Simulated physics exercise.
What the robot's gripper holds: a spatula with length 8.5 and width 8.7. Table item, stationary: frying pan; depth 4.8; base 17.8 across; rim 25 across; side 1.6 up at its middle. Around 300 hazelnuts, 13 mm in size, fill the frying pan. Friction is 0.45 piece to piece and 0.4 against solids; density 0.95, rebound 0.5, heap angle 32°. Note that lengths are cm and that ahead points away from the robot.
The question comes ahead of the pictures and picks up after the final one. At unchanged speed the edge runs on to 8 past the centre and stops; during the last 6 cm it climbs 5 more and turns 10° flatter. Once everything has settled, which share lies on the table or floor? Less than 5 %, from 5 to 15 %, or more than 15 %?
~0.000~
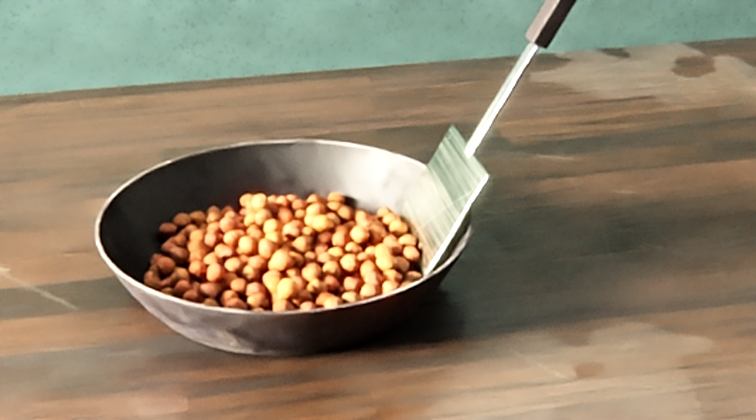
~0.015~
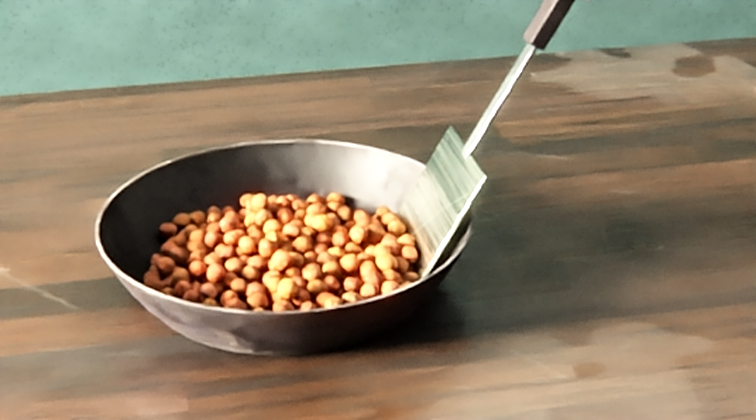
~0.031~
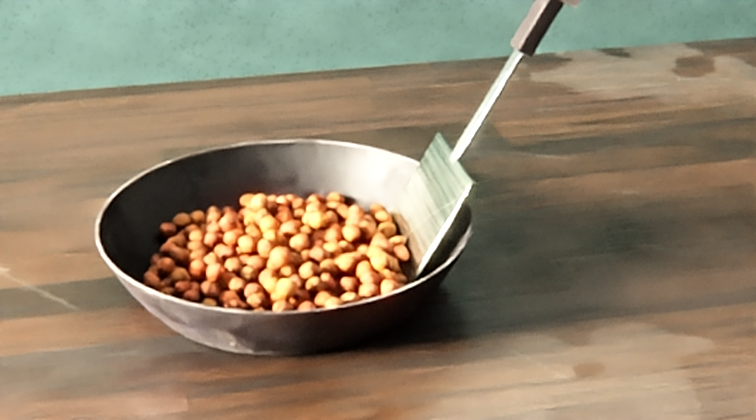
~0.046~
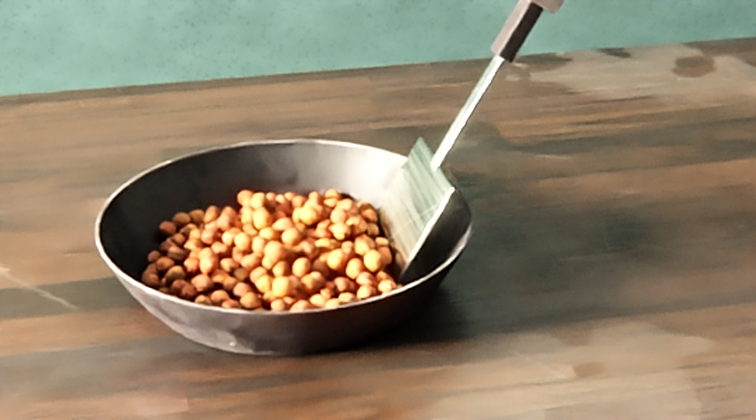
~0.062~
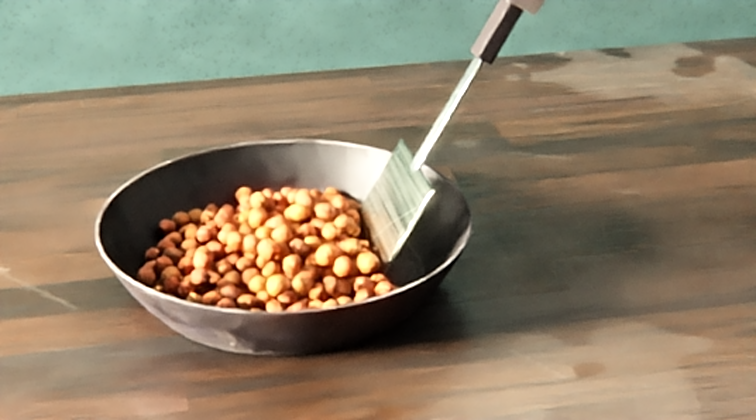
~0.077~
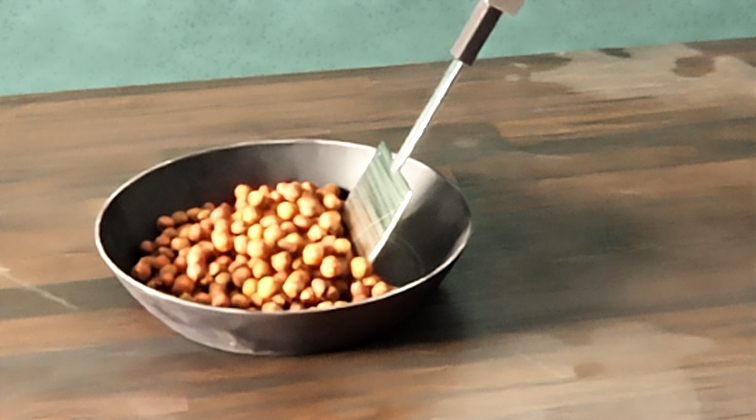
More than 15 %.
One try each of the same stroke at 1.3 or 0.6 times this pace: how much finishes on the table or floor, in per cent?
25 and 10 %.
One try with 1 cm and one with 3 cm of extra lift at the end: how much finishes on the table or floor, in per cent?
Result, in order: Approx. 20 % and 25 %.
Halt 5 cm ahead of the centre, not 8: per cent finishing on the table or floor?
In that case about 10 percent ends on the table or floor.
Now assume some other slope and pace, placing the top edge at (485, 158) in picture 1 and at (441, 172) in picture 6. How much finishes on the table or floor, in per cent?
10 %.
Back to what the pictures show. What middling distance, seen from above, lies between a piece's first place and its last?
I'd estimate close to 4 centimetres.
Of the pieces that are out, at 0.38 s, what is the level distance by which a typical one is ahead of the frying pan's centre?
About 22 cm.
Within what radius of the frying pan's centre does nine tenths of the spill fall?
I reckon it's some 55 centimetres.
By 0.12 s, sloping 60°, highest piece 5 above the table; 299 in the frying pan.
By 0.16 s, sloping 56°, highest piece 7 above the table; 299 in the frying pan.
By 0.38 s, sloping 50°, highest piece 10 above the table; 229 in the frying pan, 53 on the table or floor, 17 on the blade or in flight.
By 1.43 s, sloping 50°, highest piece 6 above the table; 229 in the frying pan, 70 on the table or floor.
Final count, 229 in the frying pan, 70 on the table or floor. That is 23 % on the table or floor.
